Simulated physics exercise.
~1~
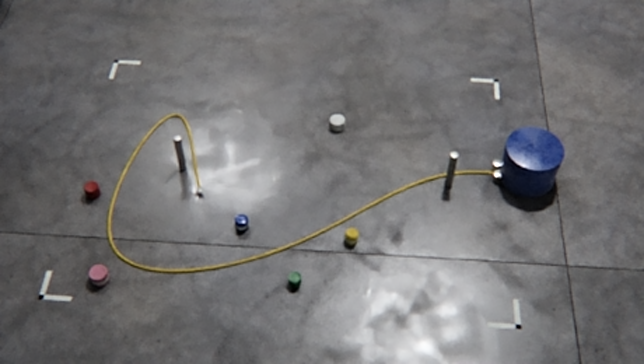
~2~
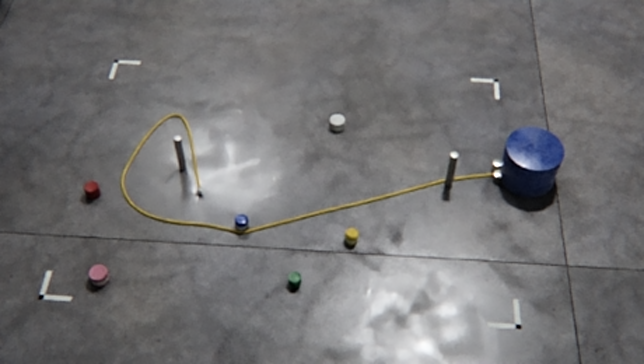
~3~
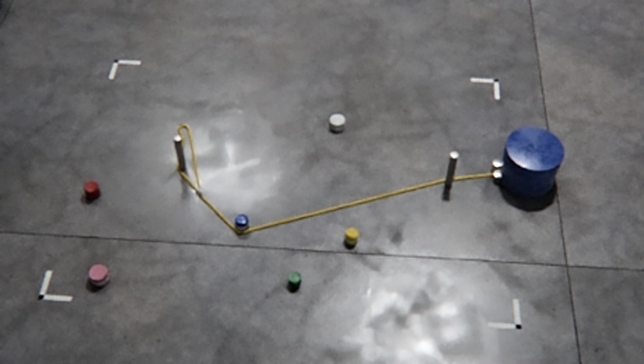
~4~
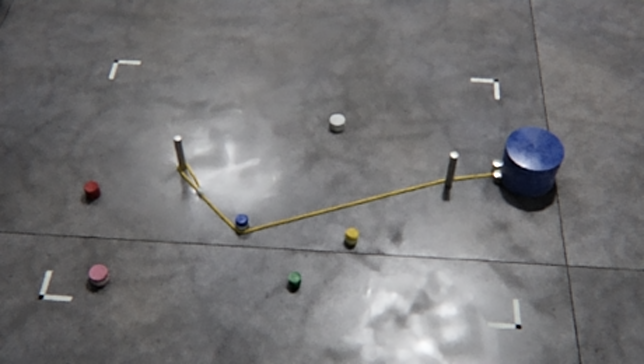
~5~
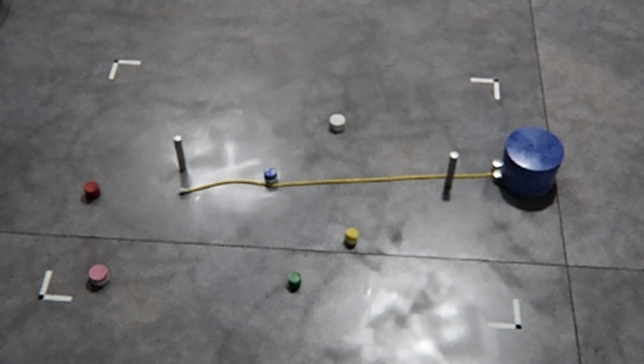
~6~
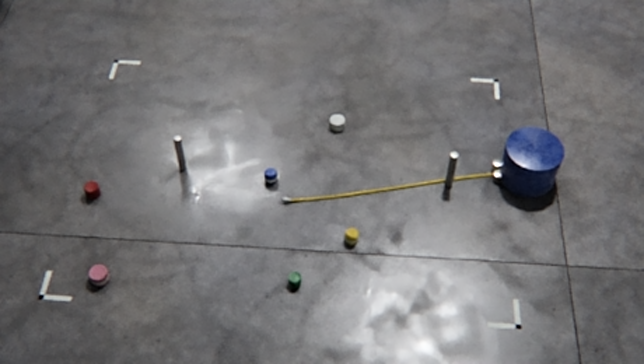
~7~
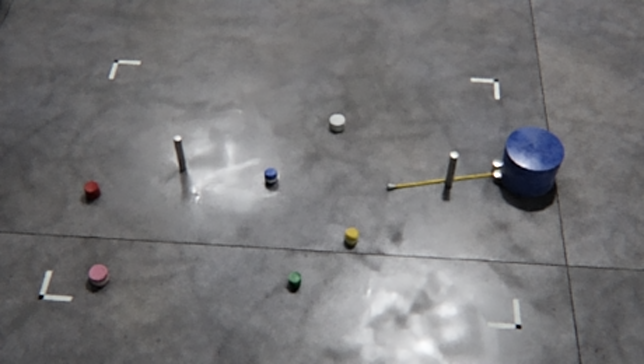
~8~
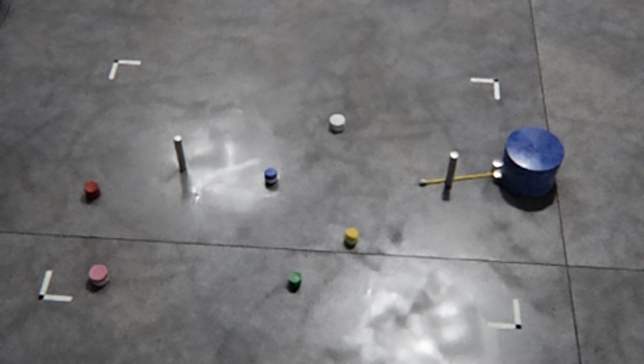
On a grey concrete floor, a yellow cord retracts toward a blue drum, shifting one small blue jar before leaving a short end.
